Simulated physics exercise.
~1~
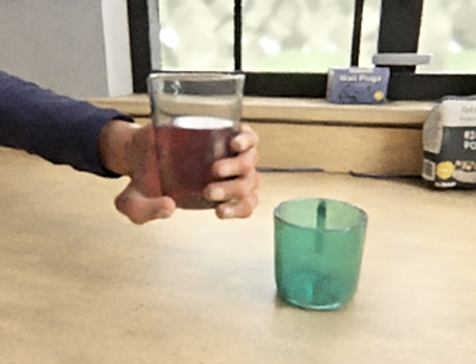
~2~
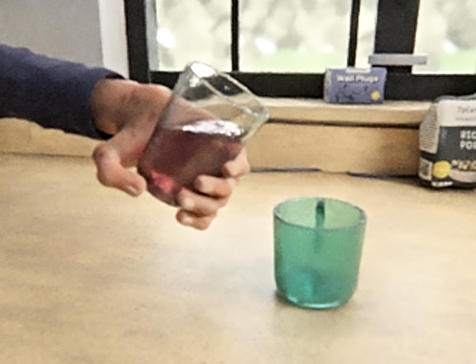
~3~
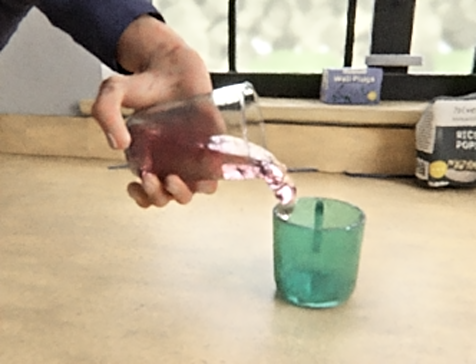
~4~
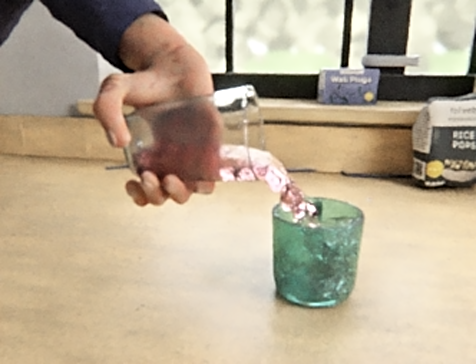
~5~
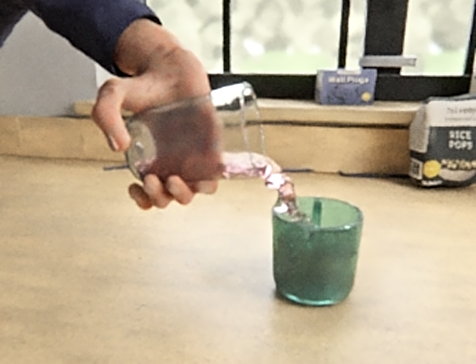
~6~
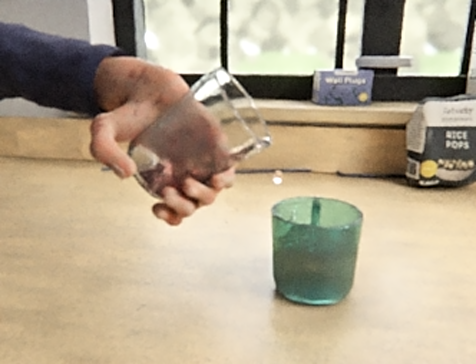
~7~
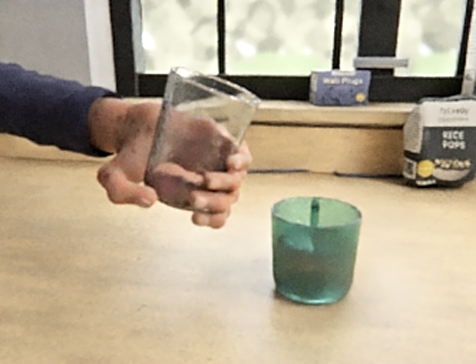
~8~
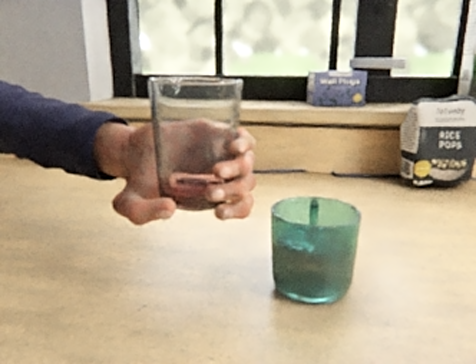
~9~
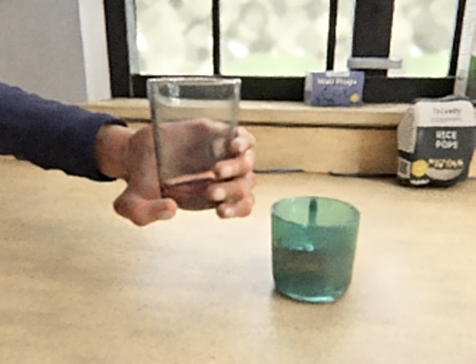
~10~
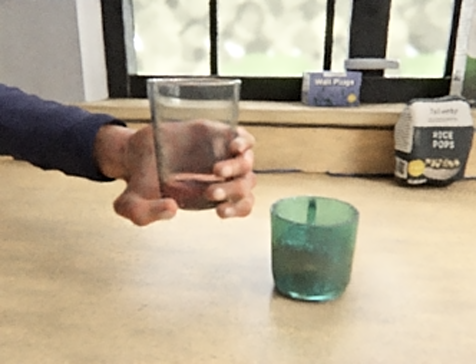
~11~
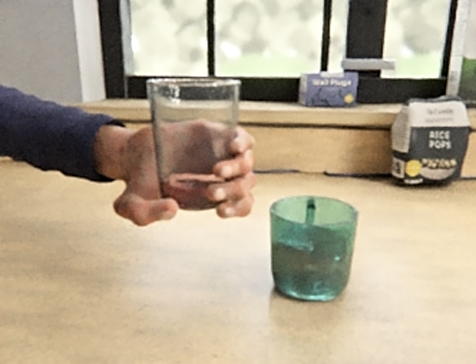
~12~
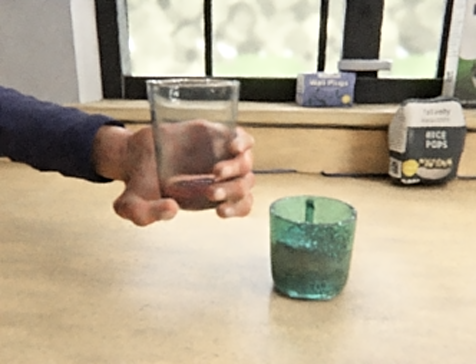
The footage shows a hand holding a clear glass of dark reddish liquid above a green cup on a worktop, tipping it right to pour a stream into the cup, then turning it upright, leaving a little liquid in the glass and the cup partly filled.
